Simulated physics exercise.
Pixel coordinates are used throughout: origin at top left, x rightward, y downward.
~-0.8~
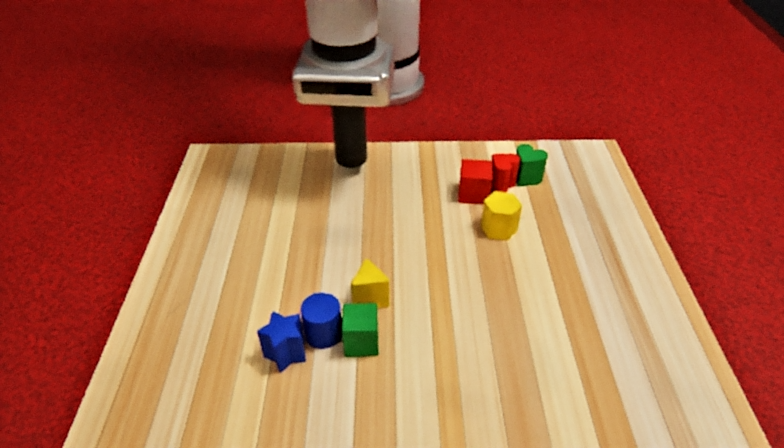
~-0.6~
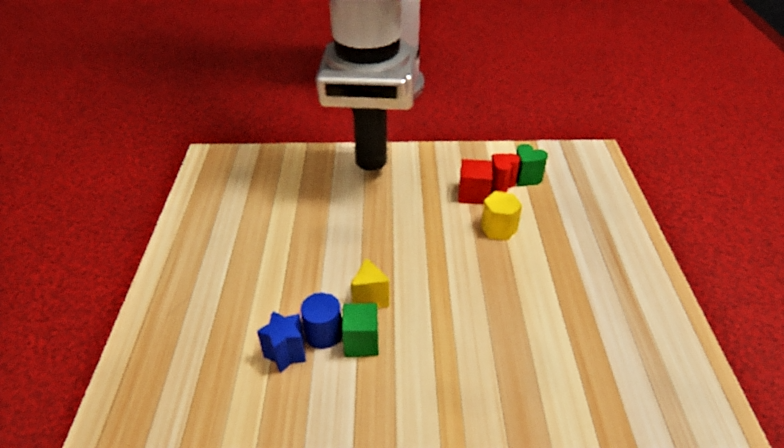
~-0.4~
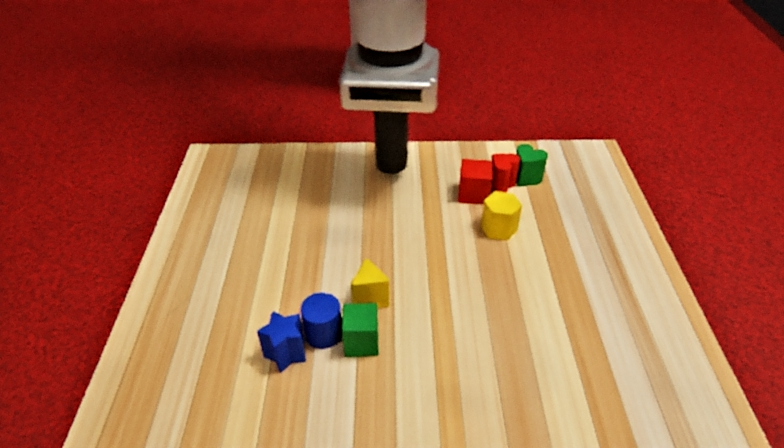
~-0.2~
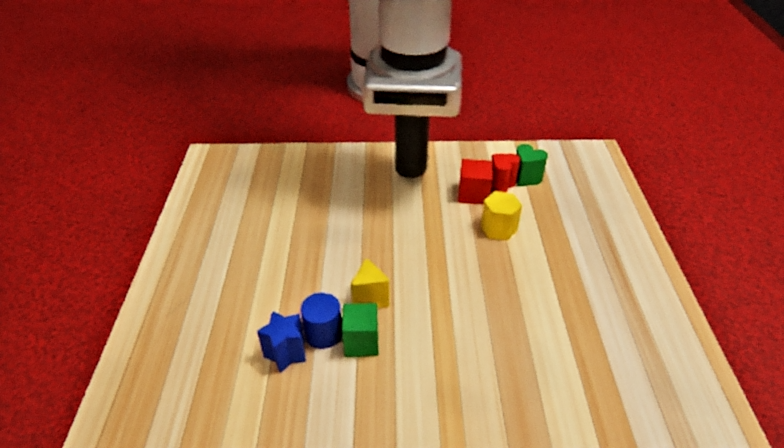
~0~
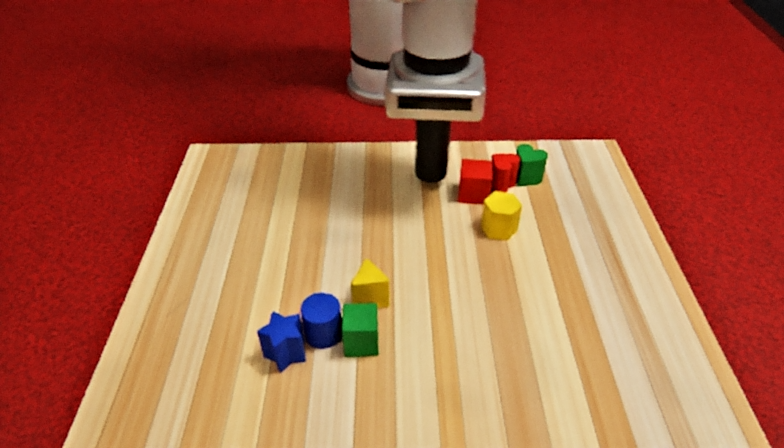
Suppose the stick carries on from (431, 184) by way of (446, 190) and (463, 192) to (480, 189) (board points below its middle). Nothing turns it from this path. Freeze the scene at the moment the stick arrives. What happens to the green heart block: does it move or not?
Gets moved.
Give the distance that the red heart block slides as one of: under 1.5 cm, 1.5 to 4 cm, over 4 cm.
Displacement: 1.5 to 4 cm.
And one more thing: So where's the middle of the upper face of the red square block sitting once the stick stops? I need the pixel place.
I'd place it at (511, 175), taking the centre of its top.
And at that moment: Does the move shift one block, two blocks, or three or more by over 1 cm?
Three or more shift.
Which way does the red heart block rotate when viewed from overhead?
In a top view, it turns counterclockwise.
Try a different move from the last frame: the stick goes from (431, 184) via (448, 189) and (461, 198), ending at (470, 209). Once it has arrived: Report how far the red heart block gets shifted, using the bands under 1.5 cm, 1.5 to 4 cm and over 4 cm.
My answer is that it shifts 1.5 to 4 cm.
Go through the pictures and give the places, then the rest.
Stick tip (352, 159); block tops, red square block (477, 168); yellow hexagonal block (503, 202); red heart block (505, 160); green heart block (531, 153), in the first frame.
Stick (372, 162); blocks unchanged, in the second frame.
Stick (392, 165); blocks unchanged, in the third frame.
Stick (411, 169); blocks unchanged, in the fourth frame.
Stick (431, 174); red square block (477, 168); yellow hexagonal block (503, 202); red heart block (505, 160); green heart block (531, 153), in the fifth frame.
On the path given first. Halfway along, stick (456, 181); red square block (490, 171); red heart block (516, 161), turned 15° anticlockwise; green heart block (537, 151).
At the end, stick (481, 178); red square block (511, 175), turned 30° clockwise; yellow hexagonal block in place; red heart block (528, 163), turned 50° anticlockwise; green heart block (541, 149), turned 20° anticlockwise.
